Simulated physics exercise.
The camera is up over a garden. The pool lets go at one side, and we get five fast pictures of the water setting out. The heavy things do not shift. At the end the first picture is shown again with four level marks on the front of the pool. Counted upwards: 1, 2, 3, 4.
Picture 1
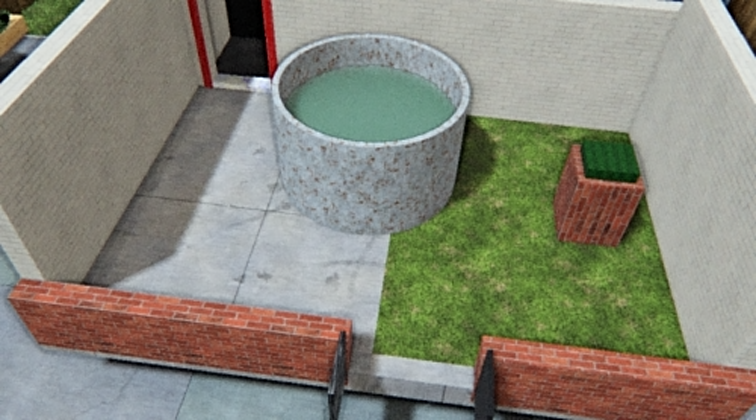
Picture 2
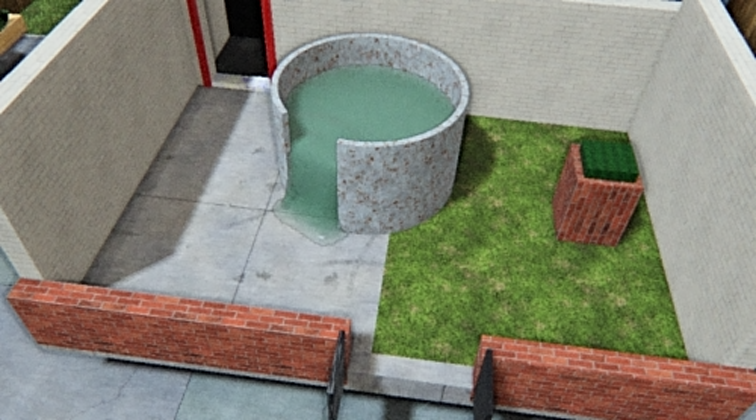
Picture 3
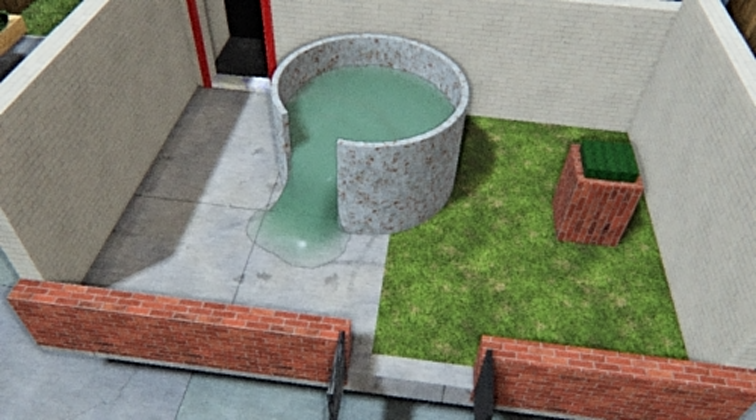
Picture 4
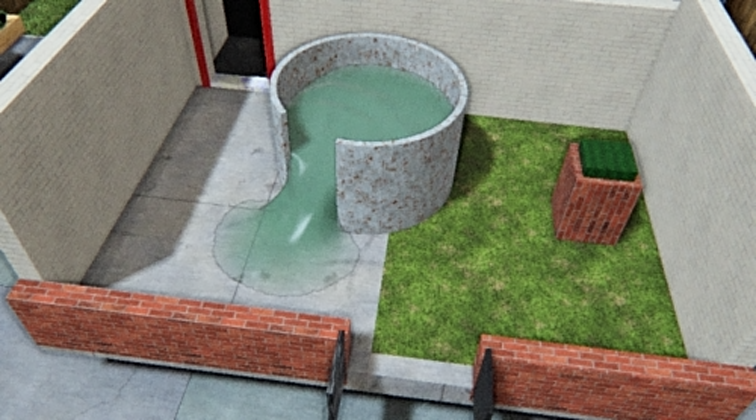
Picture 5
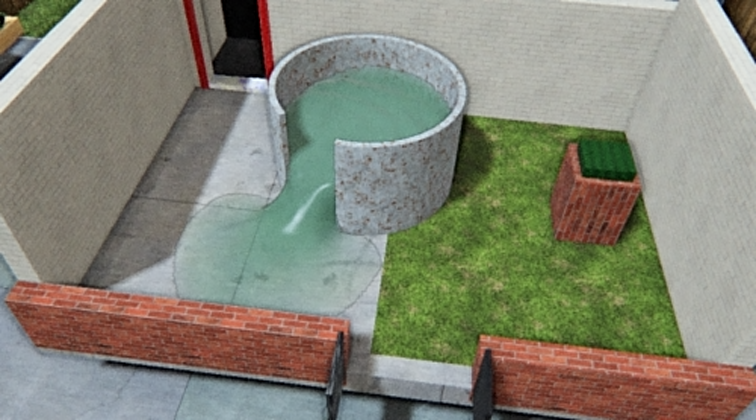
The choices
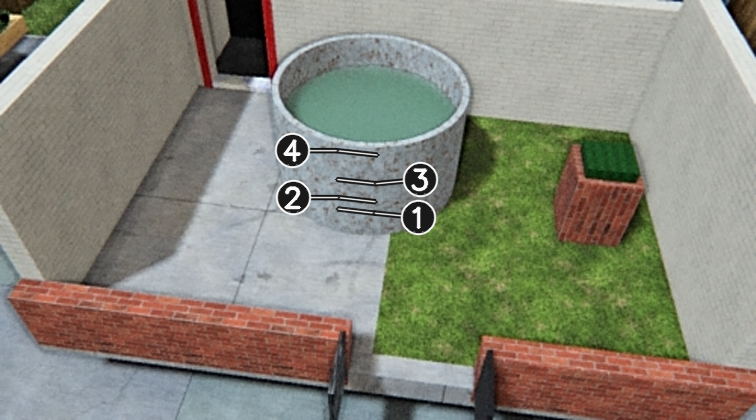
A round stone pool opens at its front and green water spreads across the paving.
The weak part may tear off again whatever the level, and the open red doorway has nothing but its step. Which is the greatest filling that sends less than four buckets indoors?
I would pick line 1.
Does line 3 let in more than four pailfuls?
Yes.
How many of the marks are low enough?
One.
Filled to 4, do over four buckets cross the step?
Yes.
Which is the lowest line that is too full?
The answer is 2.
In white, 1 at (356, 211); 2 at (356, 199); 3 at (356, 181); 4 at (356, 152); from the bottom up 1, 2, 3, 4.
For line 1, a splash gets over, under a bucket.
For line 2, about 8 bucketfuls get in.
For line 3, dozens of bucketfuls pour in.
For line 4, dozens of bucketfuls pour in.
